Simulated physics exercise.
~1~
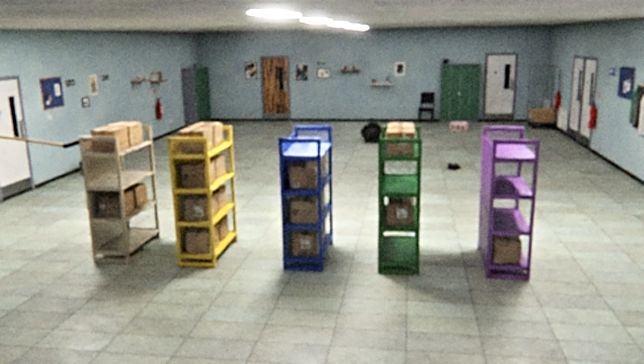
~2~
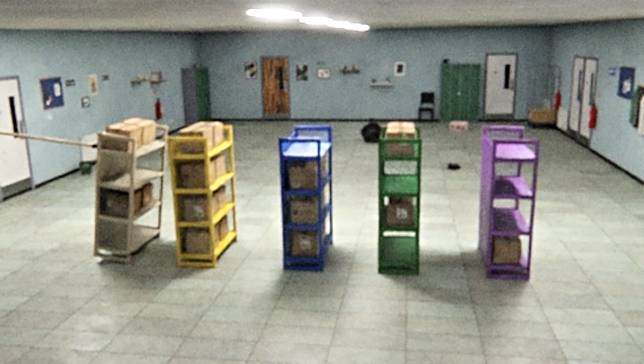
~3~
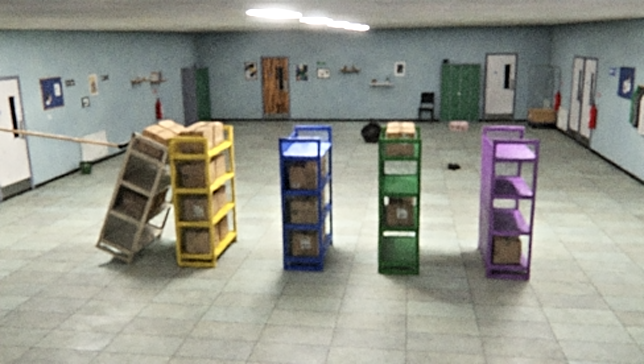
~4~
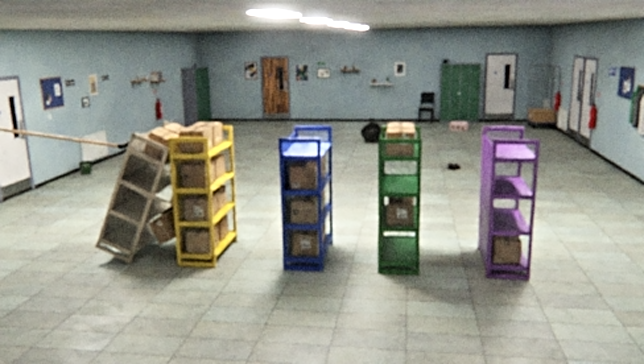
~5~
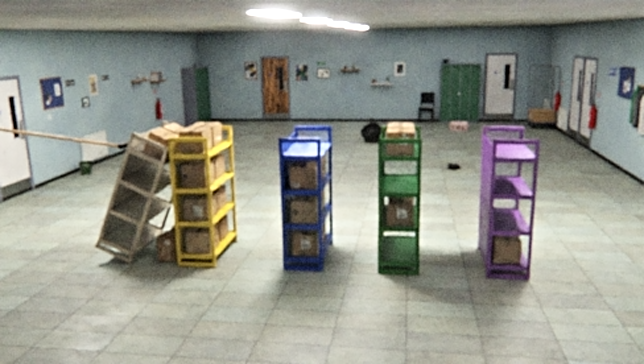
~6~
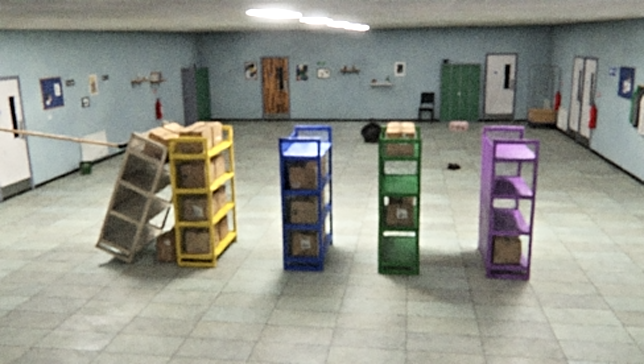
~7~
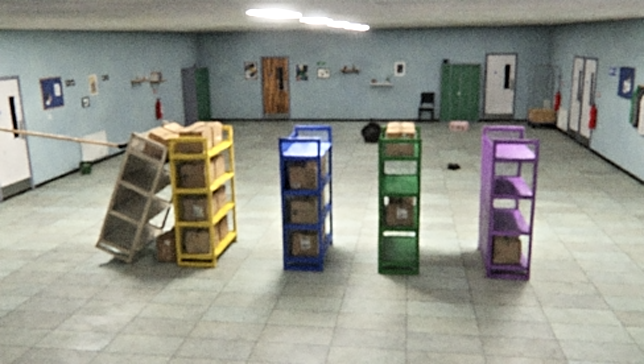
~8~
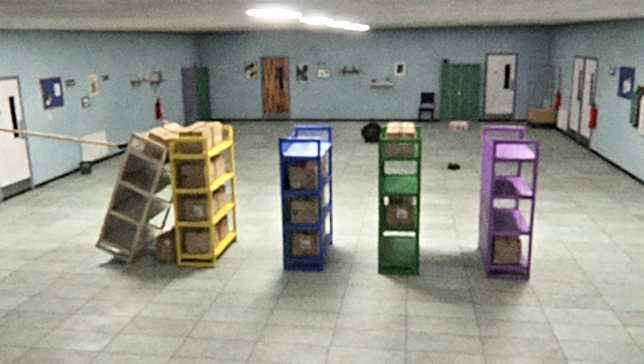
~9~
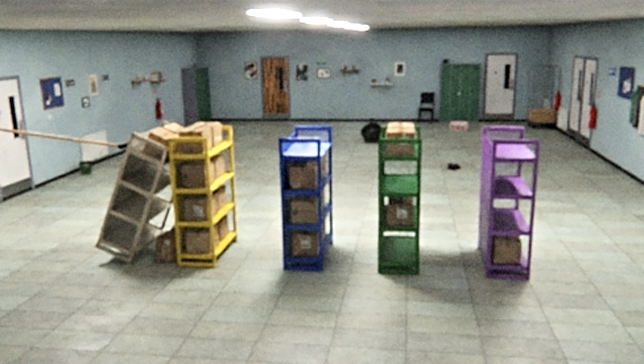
A beige shelf of boxes tipped right as a pole pushed it from the left, coming to rest slanted against the yellow shelf, its lower boxes sliding out between them, while the yellow, blue, green and purple shelves all stayed upright.
